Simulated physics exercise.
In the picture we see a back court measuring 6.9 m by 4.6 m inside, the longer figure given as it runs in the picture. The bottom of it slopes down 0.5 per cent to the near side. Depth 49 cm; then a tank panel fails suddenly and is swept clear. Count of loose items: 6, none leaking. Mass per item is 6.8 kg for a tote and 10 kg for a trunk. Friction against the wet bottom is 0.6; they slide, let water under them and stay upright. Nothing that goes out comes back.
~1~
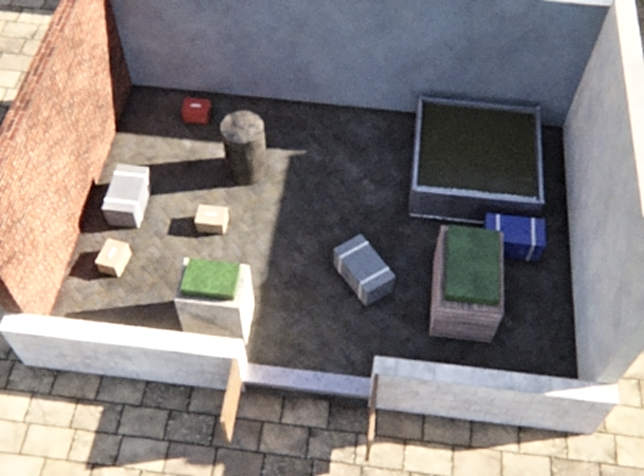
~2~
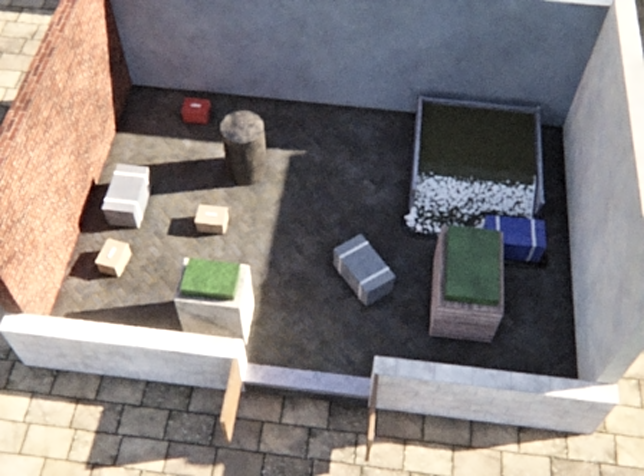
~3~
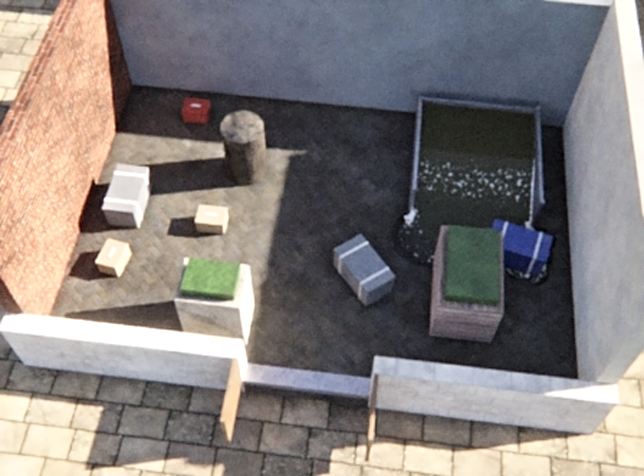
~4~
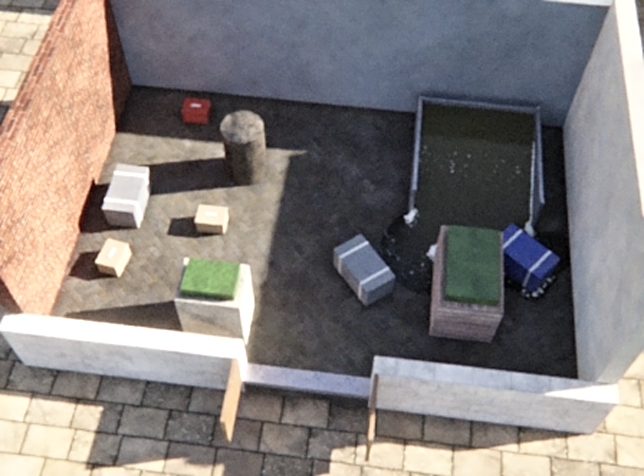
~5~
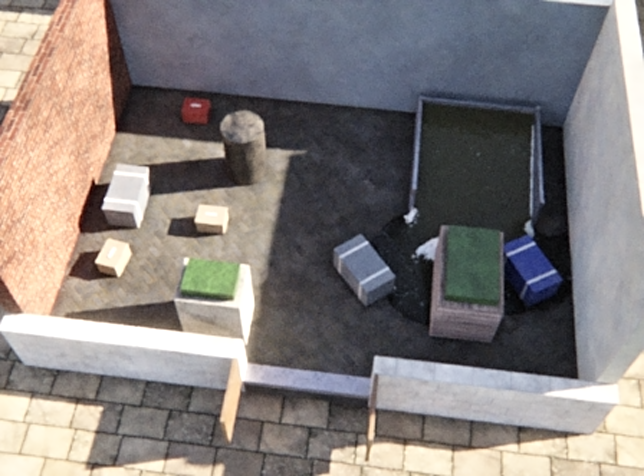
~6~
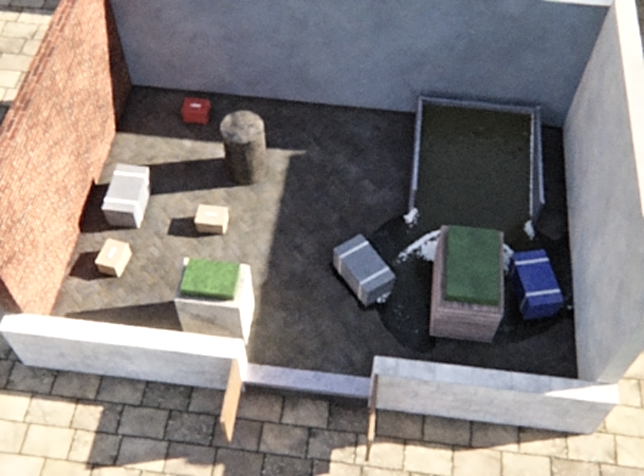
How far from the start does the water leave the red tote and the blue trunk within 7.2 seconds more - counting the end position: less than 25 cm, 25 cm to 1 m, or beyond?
Final spots: Red tote near where it began, blue trunk a long way off.
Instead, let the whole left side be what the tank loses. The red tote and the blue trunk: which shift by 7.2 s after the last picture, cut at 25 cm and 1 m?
Then the red tote goes a great distance and the blue trunk remains roughly in place.
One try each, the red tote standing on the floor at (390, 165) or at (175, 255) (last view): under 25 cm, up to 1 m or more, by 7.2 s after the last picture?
Outcomes in order: It sits still; it is shifted a bit.
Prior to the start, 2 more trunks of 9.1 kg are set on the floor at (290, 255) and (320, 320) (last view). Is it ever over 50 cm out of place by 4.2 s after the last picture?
Taking them in order, they end up greater and greater.
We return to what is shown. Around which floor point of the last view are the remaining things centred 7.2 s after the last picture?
Mean floor pixel: About (176, 205).
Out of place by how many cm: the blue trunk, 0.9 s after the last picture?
About 200 cm out of place.
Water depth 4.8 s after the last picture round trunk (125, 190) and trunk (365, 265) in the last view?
Roughly 3 and 4 cm.
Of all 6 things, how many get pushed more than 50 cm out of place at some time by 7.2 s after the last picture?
4.
Then, 0.9 s after the last picture the red tote is near (196, 106), 0.0 m from its start, aground; the blue trunk is near (554, 353), 1.9 m from its start, afloat; 0 of 6 are out; 1 afloat.
Then, 2.8 s after the last picture the red tote is near (196, 106), 0.0 m from its start, aground; the blue trunk is near (436, 346), 2.2 m from its start, afloat; 0 of 6 are out; 2 afloat.
Then, 4.8 s after the last picture the red tote is near (196, 106), 0.0 m from its start, aground; the blue trunk is near (281, 304), 3.4 m from its start, afloat; 0 of 6 are out; 3 afloat.
Then, 7.2 s after the last picture the red tote is near (196, 106), 0.0 m from its start, aground; the blue trunk is near (283, 288), 3.3 m from its start, afloat; 0 of 6 are out; 3 afloat.
